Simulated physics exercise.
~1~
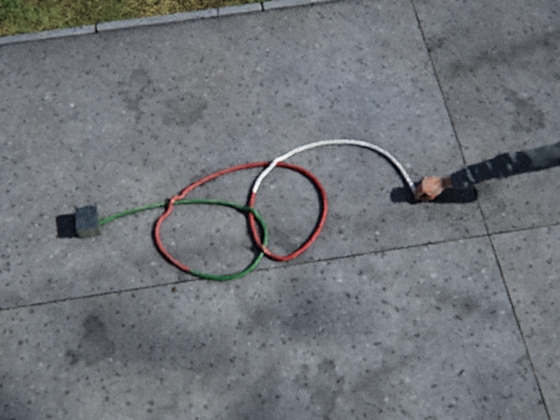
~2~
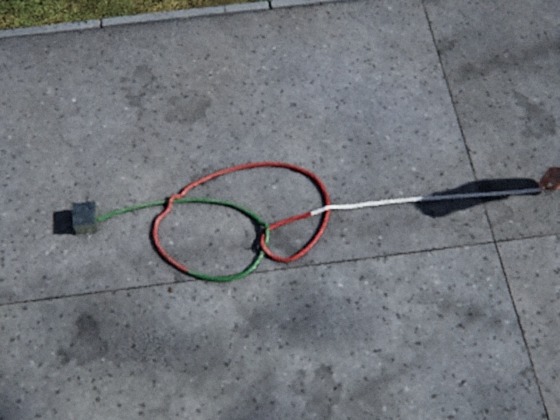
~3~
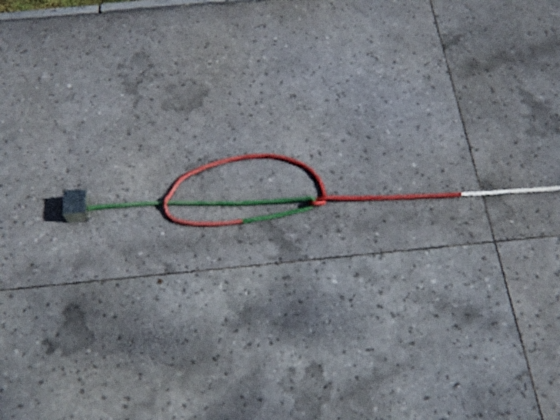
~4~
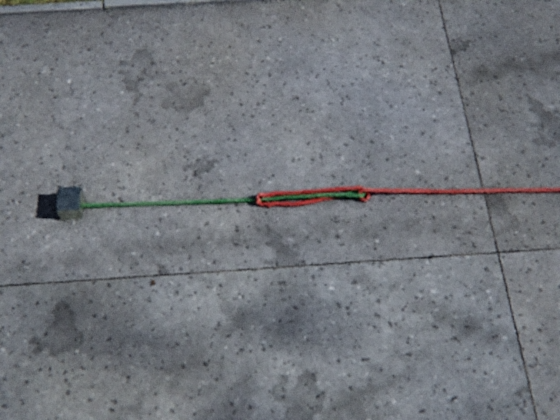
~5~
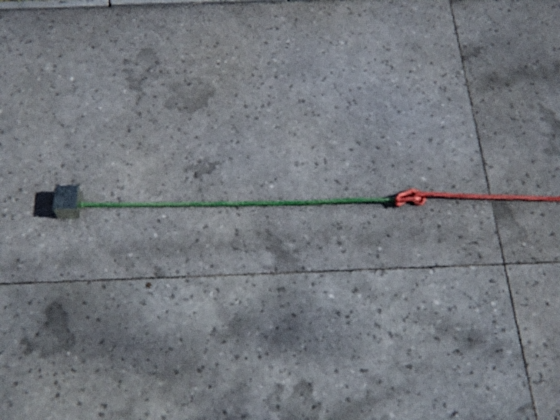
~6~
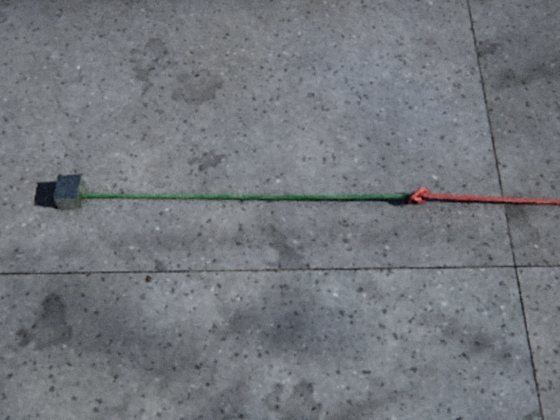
Looped red, green and white rope being pulled right by a hand, its loops shrinking until it jams in a taut knot.
